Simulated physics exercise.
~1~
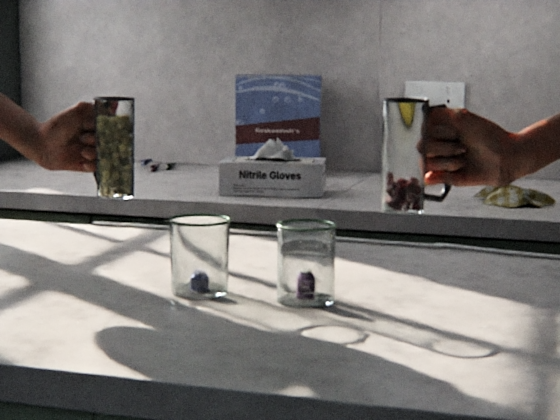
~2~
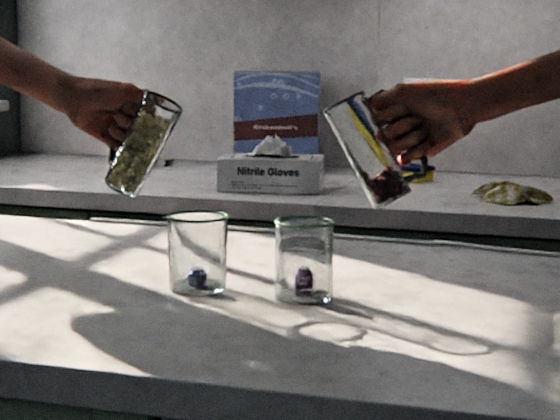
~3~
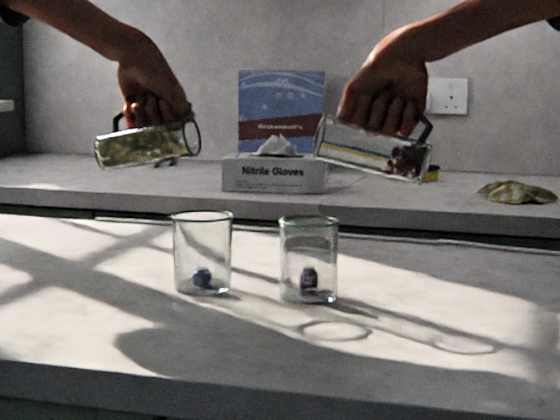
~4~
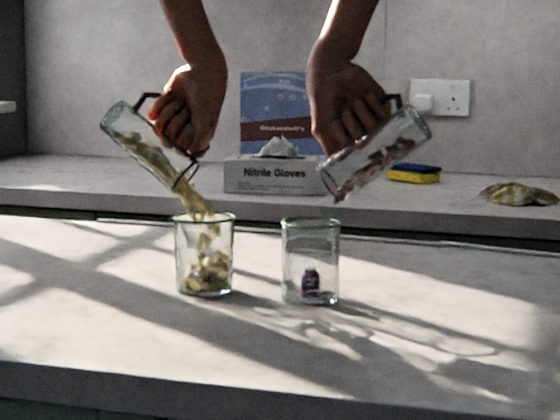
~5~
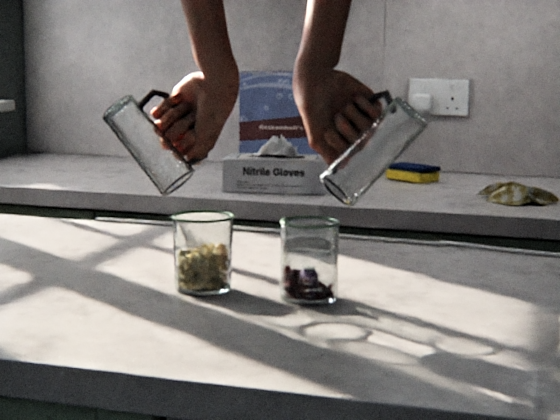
Two hands tipping glass mugs of loose pieces into tumblers on a sunlit counter, covering the left object while the right still shows.
